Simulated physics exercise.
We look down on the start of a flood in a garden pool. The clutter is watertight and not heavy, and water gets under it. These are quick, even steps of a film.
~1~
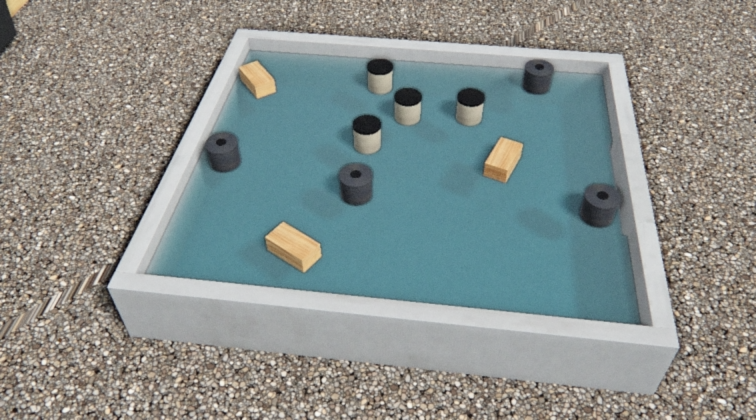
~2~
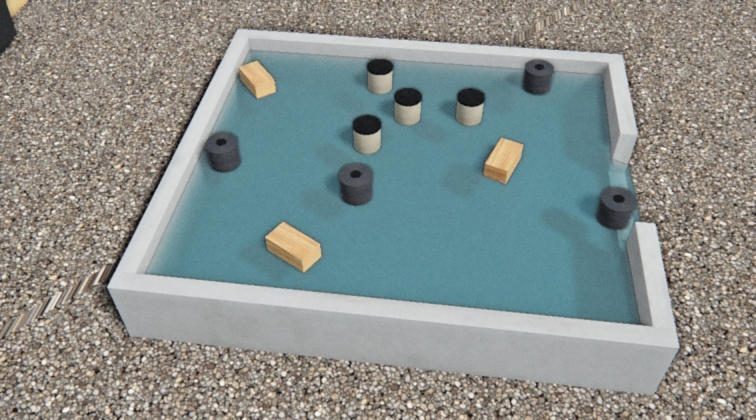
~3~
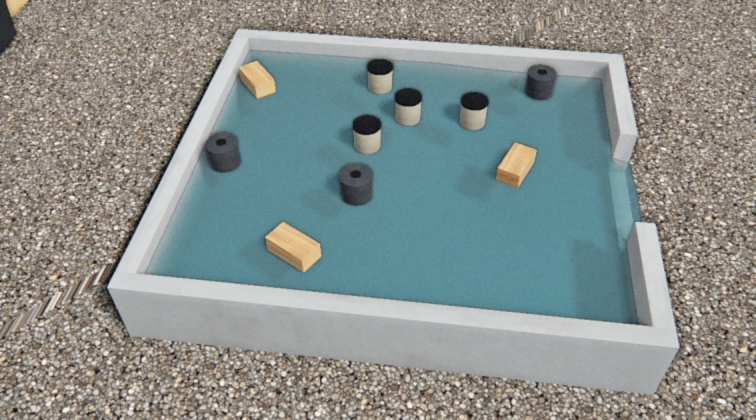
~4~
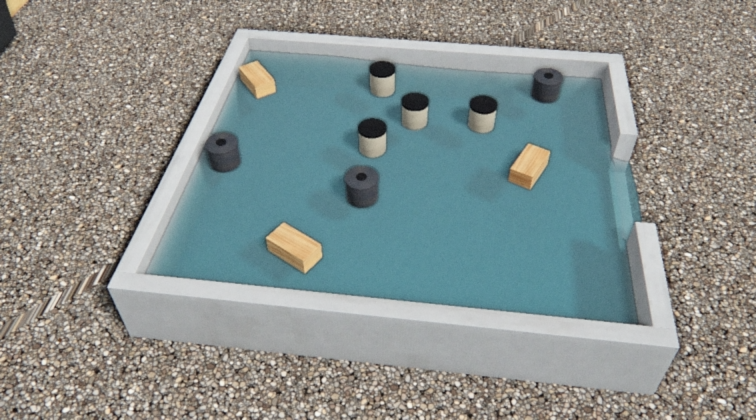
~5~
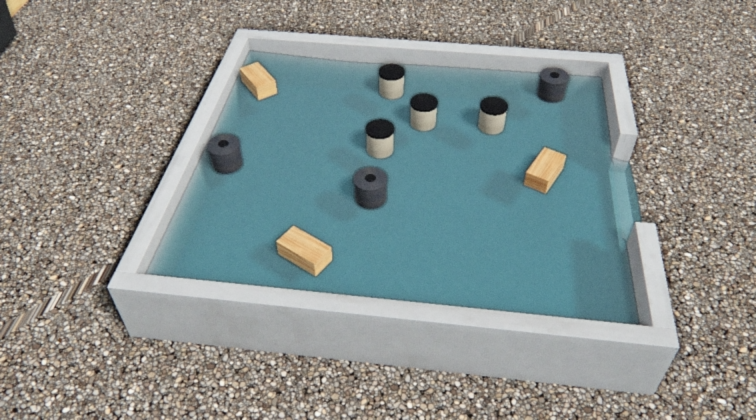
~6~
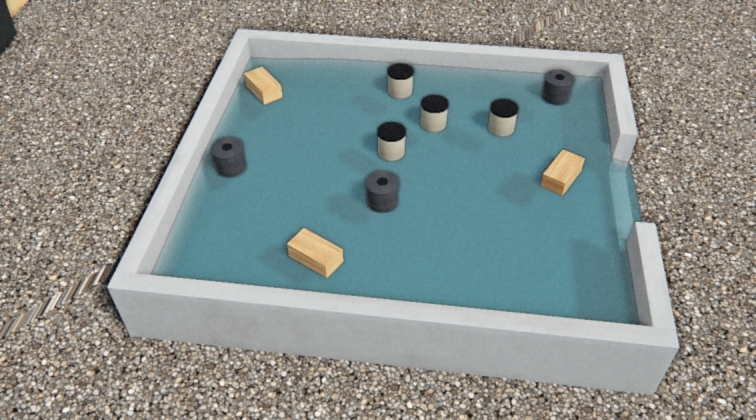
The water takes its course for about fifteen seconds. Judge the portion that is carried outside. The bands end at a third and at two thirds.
Share: One to two thirds.
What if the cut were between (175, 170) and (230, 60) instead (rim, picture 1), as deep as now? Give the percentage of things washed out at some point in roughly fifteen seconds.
Close to 60 %.
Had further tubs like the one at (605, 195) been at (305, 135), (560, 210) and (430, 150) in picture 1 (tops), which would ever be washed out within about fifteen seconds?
In turn: Still in, out, washed out.
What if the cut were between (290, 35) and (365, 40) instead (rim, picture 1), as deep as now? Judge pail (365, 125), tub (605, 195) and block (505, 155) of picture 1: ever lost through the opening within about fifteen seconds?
As listed: Washed out, still in, stays.
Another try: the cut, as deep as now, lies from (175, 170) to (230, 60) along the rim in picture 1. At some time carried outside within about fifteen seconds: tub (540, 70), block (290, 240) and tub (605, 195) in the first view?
One after the other: No, gone, left behind.
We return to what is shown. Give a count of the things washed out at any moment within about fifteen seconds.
5 of them.
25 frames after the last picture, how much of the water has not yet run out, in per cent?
About 58 per cent.
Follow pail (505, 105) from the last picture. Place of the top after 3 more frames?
Near (530, 117).
A moment on, 2 of 11 are out; 9 afloat.
Next, 3 of 11 are out; 8 afloat.
Later, 4 of 11 are out; 7 afloat.
In the end, 5 of 11 are out; 6 afloat.
